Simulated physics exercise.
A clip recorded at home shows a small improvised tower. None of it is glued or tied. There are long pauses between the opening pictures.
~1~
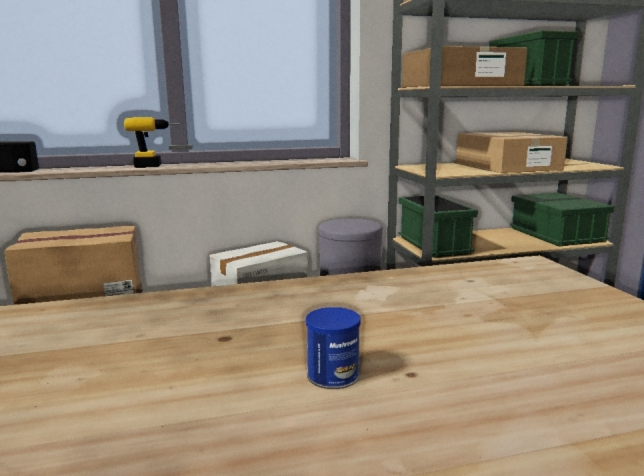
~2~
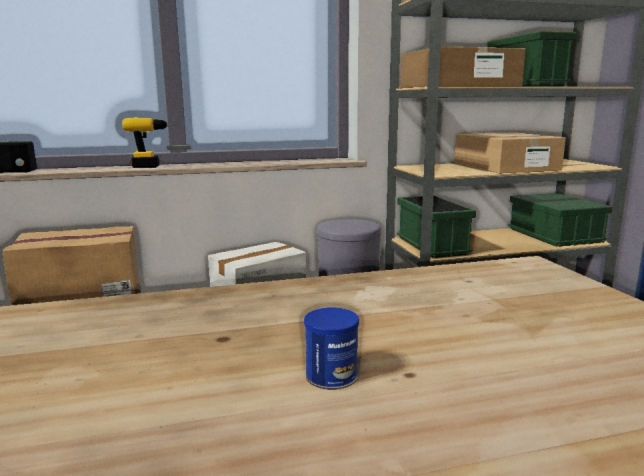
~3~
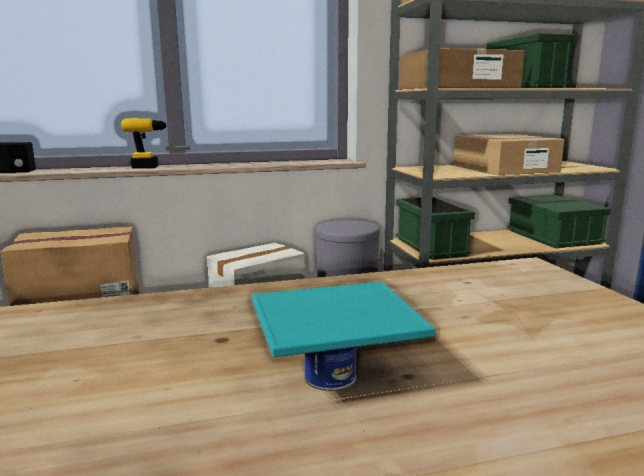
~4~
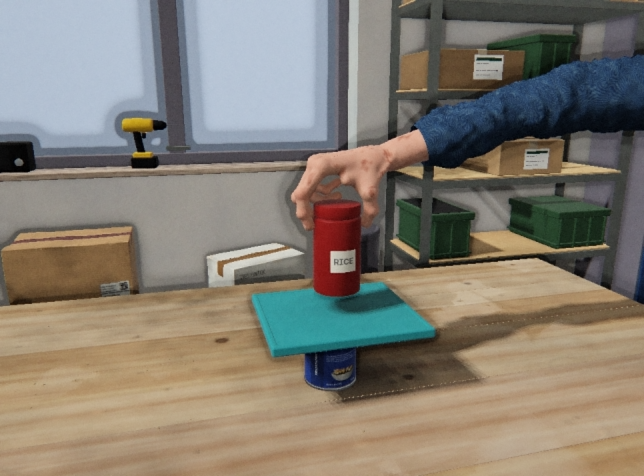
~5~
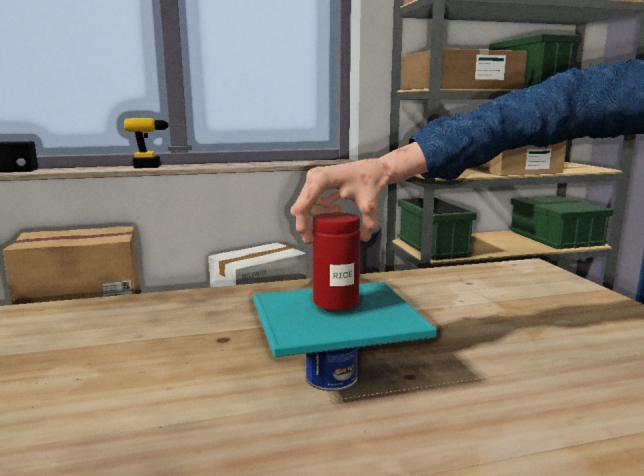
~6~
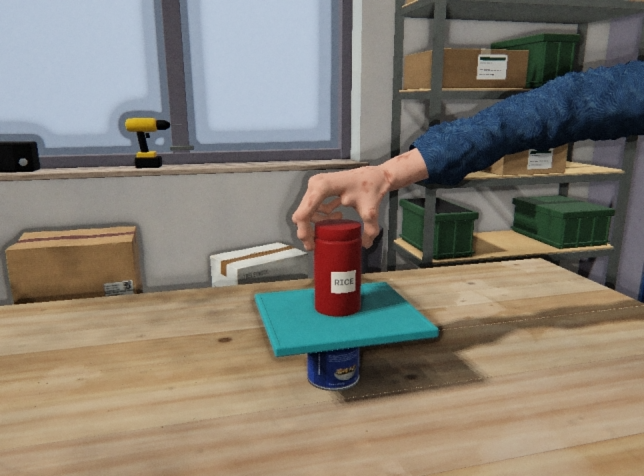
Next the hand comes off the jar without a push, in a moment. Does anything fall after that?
My guess is it stays in place.
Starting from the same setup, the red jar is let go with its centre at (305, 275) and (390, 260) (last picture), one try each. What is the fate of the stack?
First, it keeps its balance; second, it gives way.
Then, 0.20 s past the last view, nothing moves.
Then, 0.50 s past the last view, red jar resting near (338, 268).
Finally, all 3 still in place. Final places as the last picture's camera would see them, red jar near (338, 268). The stack stays up.
